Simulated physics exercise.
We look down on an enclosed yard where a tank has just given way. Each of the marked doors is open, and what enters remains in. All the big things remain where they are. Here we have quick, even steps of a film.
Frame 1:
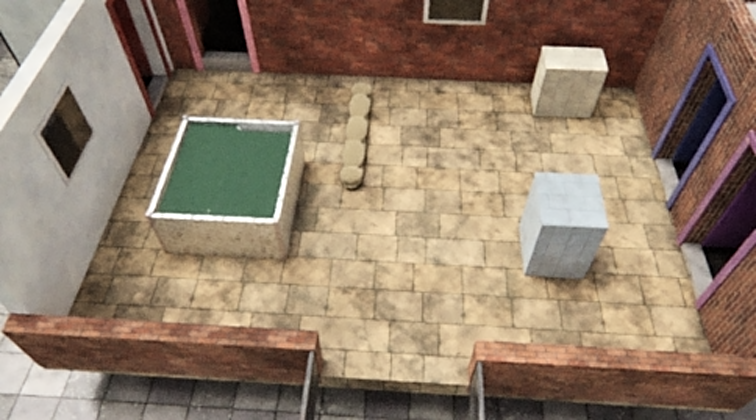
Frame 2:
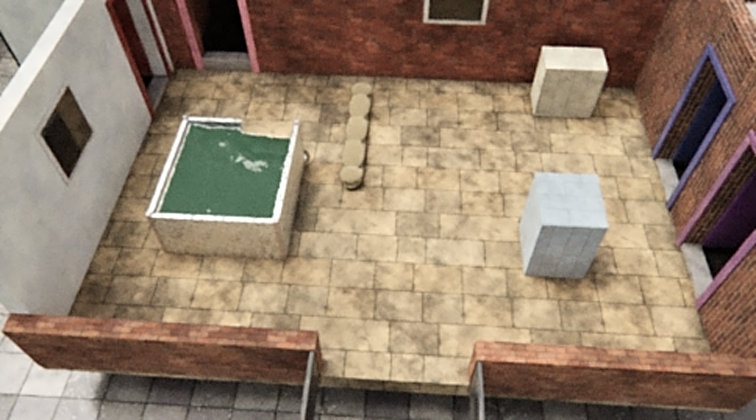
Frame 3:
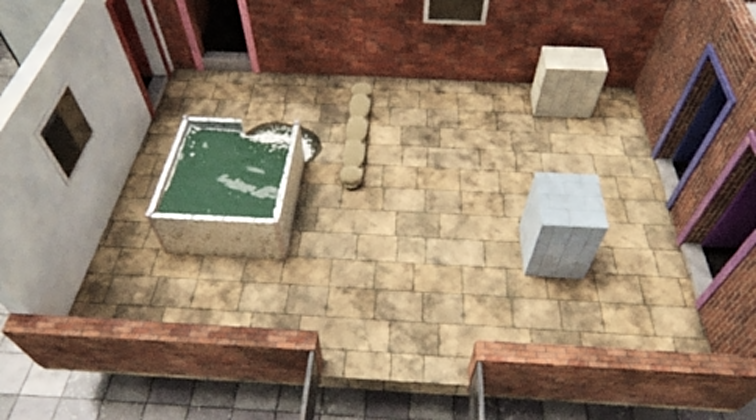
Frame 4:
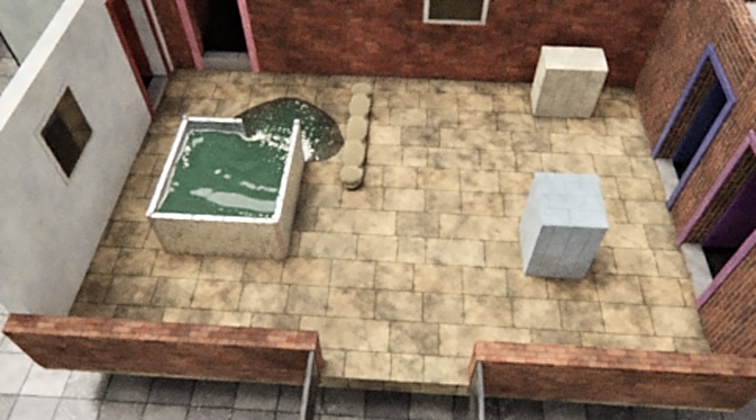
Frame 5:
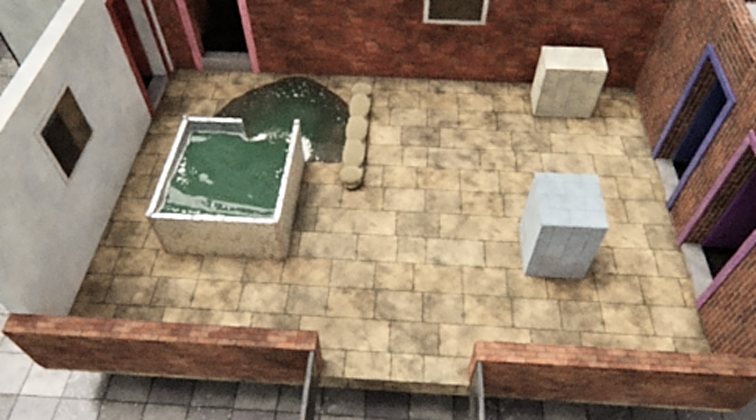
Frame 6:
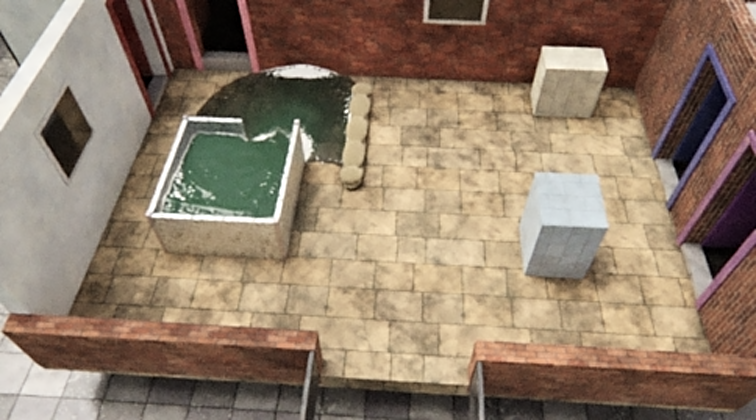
The video shows a walled yard with an open tank of green water that breaches on its far side; water pours through the gap and spreads across the paving toward the back wall, alongside a row of round posts.
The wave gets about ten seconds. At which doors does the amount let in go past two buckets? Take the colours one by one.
As I see it, the pink door copes honestly; the blue door copes honestly; the red door gets overwhelmed honestly; the purple door copes honestly.
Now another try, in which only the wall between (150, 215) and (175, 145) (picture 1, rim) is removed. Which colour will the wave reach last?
I'd name the blue door.
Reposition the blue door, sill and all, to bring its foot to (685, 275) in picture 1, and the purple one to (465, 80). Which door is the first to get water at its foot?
I reckon it is the one in pink.
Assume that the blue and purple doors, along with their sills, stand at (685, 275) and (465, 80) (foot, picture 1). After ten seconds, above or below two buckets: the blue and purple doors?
In that case the blue door keeps within it while the purple door keeps within it.
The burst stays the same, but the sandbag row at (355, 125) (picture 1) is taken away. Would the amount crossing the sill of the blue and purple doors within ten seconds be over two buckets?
The blue door floods, the purple door stays under.
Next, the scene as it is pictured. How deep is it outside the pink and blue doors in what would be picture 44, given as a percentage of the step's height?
First around 50 percent, second around 90 percent.
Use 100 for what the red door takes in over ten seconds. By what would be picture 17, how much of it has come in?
I'd put it at about 5 per cent.
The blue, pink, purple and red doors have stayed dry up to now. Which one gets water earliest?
That would be the one in pink.
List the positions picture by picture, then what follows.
The first picture shows the open tank at (229, 170) is whole and still.
In the second picture, the front is at a hidden place, out from the gap on the open tank's far side.
In the third picture, water pours out on the open tank's far side and has run to a hidden place.
In the fourth picture, water pours out on the open tank's far side and has run to (279, 102).
In the fifth picture, water pours out on the open tank's far side and has run to (301, 80).
In the sixth picture, the front is at (342, 77), out from the gap on the open tank's far side.
A moment on, water covers 15 % of the floor; the pink door wet at the sill, nothing in, the blue door not reached, the red door wet at the sill, nothing in, the purple door not reached.
Next, water covers 25 % of the floor; the pink door wet at the sill, nothing in, the blue door not reached, the red door under two buckets in, the purple door not reached.
Then, water covers 40 % of the floor; the pink door wet at the sill, nothing in, the blue door wet at the sill, nothing in, the red door over two buckets in, the purple door not reached.
Later, water covers 60 % of the floor; the pink door wet at the sill, nothing in, the blue door under two buckets in, the red door far over two buckets in, the purple door wet at the sill, nothing in.
In the end, water covers 85 % of the floor; the pink door wet at the sill, nothing in, the blue door under two buckets in, the red door far over two buckets in, the purple door wet at the sill, nothing in.
